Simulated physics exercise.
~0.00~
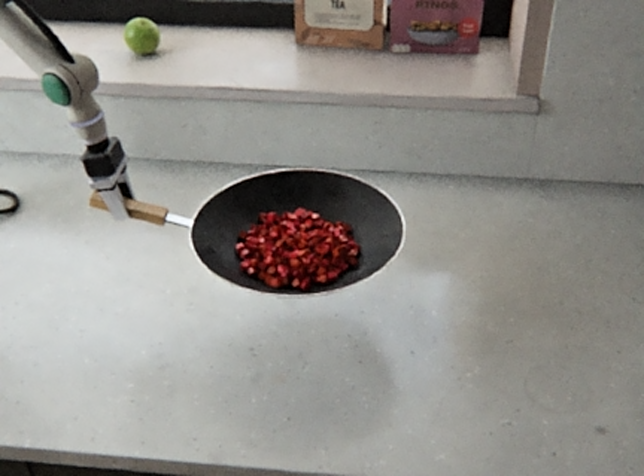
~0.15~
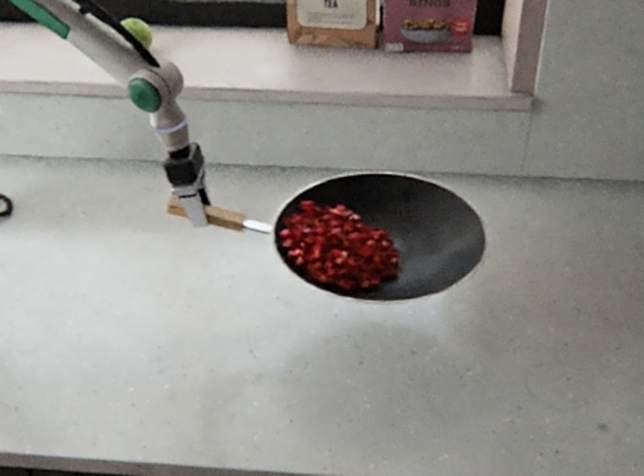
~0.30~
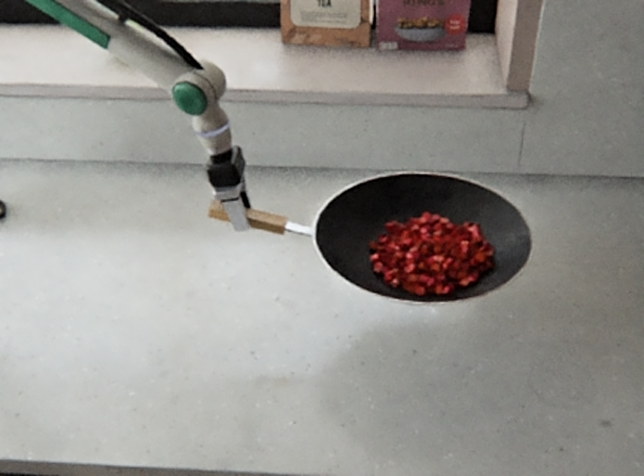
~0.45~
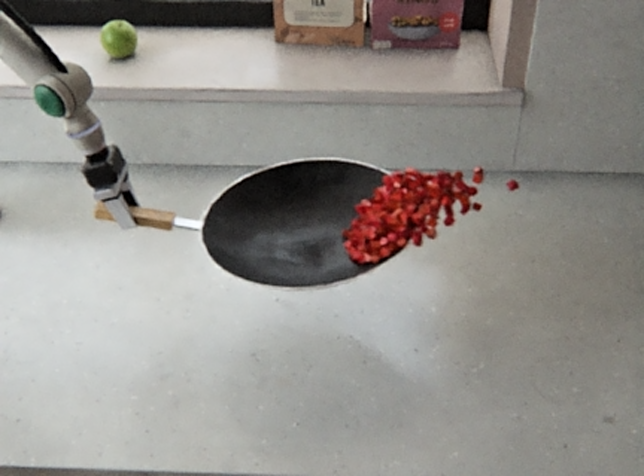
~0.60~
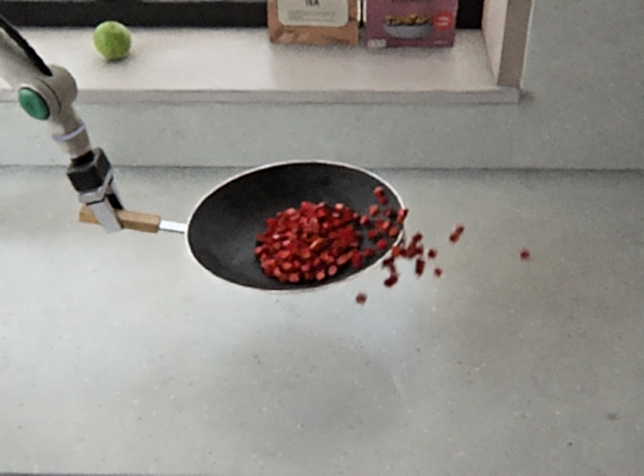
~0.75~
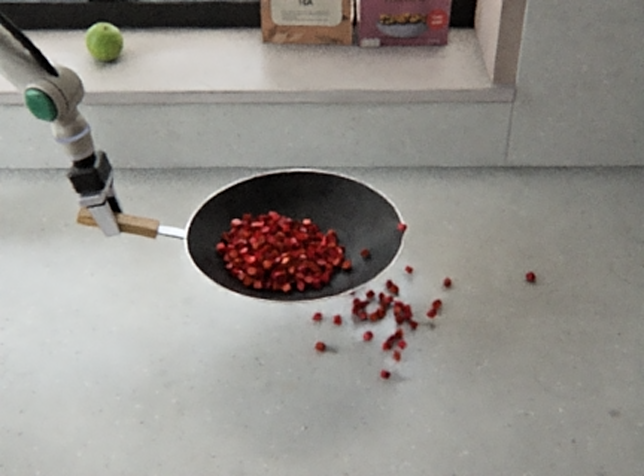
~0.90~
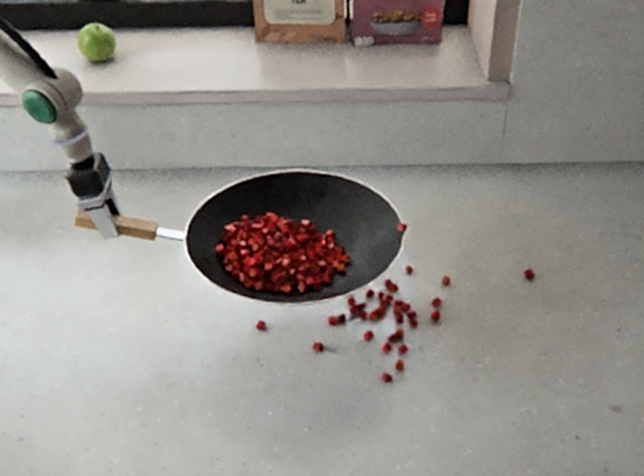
A robot arm holding a wok of small red vegetable pieces moved it to the right, then pulled it back left, sending some pieces flying over the right rim. They scattered across the grey counter, while most stayed heaped in the wok.
